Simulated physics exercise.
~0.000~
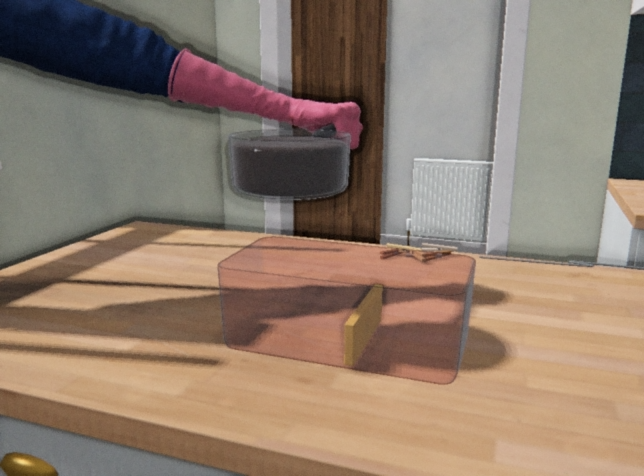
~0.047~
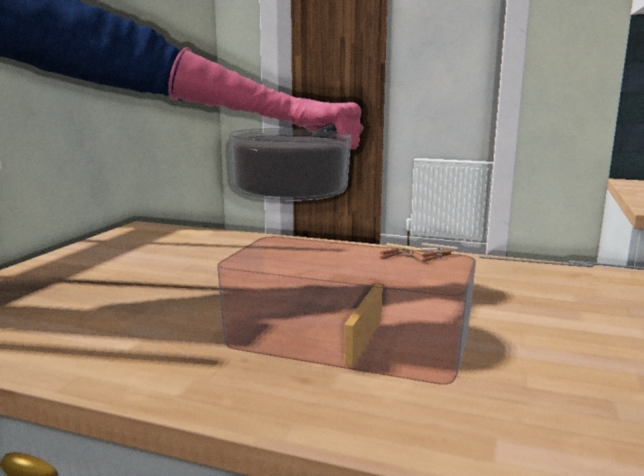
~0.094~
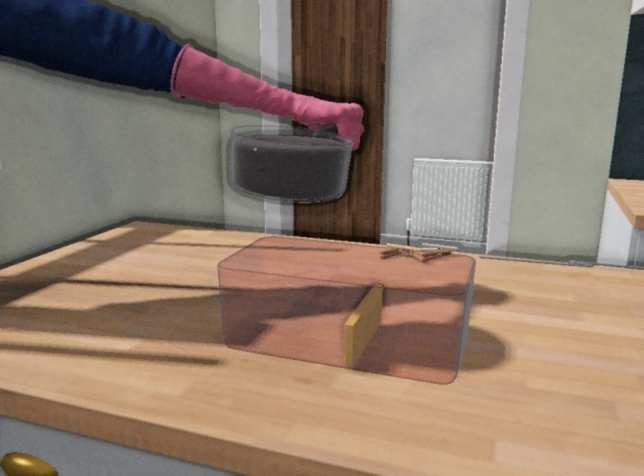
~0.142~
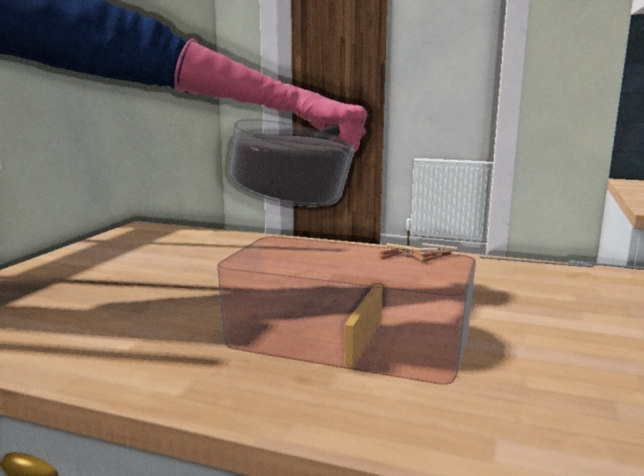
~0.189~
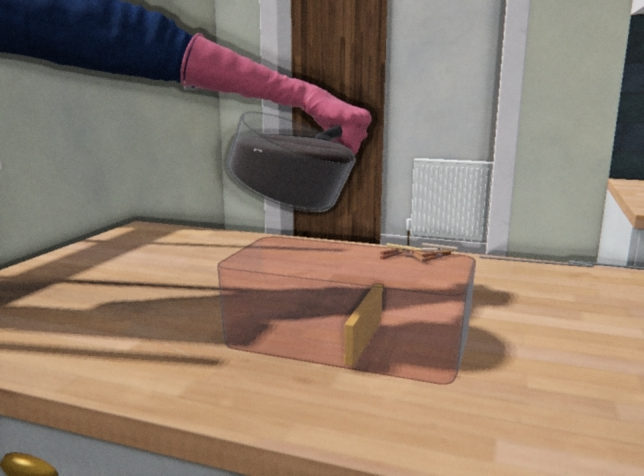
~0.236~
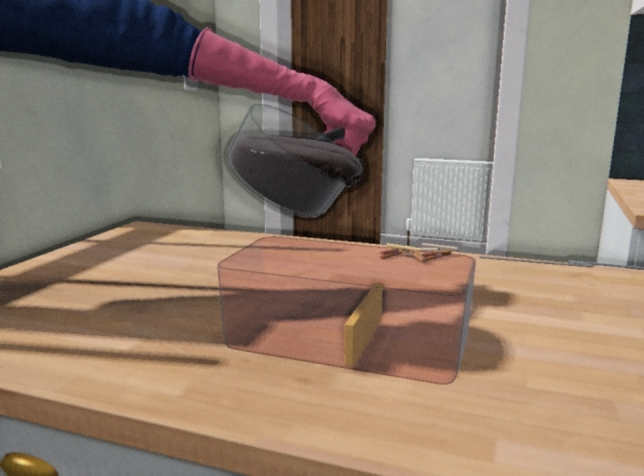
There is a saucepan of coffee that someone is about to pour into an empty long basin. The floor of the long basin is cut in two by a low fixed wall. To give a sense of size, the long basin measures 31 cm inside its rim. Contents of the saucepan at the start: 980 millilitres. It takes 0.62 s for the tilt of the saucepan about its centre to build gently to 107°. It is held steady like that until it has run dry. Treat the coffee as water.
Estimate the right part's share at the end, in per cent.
Roughly 54 per cent is in the right part.
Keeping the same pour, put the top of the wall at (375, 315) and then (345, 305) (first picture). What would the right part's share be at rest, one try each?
One try each: Around 40 percent and then around 75 percent.
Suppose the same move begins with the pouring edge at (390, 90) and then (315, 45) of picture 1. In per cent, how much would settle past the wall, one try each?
I'd say 80 percent on the first go, 45 percent on the next.
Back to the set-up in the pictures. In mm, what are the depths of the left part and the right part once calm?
I'd expect close to 16 mm on the left and close to 30 mm on the right.
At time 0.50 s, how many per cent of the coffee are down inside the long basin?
Around 44 percent.
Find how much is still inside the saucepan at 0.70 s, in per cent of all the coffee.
Near 4 percent, more or less.
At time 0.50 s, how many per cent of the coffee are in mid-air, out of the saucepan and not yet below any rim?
About 36 per cent.
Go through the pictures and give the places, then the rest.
Tilt 0°; pouring edge (347, 138); surface from (240, 141) to (346, 145); the long basin's rim runs from (241, 251) to (470, 276); the wall's top is at (365, 304), in the first picture.
Tilt 2°; pouring edge (347, 140); surface from (241, 140) to (346, 146), in the second picture.
Tilt 6°; pouring edge (349, 145); surface from (242, 139) to (348, 148), in the third picture.
Tilt 13°; pouring edge (350, 153); surface from (243, 139) to (350, 150), in the fourth picture.
Tilt 23°; pouring edge (351, 164); surface from (244, 140) to (351, 158); 2 per cent is over the edge, in the fifth picture.
Tilt 34°; pouring edge (349, 177); surface from (242, 138) to (346, 164); 7 per cent is over the edge, in the sixth picture.
After 0.50 s the tilt is 98° and 19 per cent is still to pour, 2 is left of the wall and 43 right of it.
After 0.70 s the tilt is 107° and 4 per cent is still to pour, 28 is left of the wall and 51 right of it.
After 0.90 s the tilt is 107° and 0 per cent is still to pour, 40 is left of the wall and 55 right of it.
After 1.12 s the tilt is 107° and 0 per cent is still to pour, 43 is left of the wall and 54 right of it.
In the end 43 per cent lies left of the wall, 54 right of it and 3 outside.
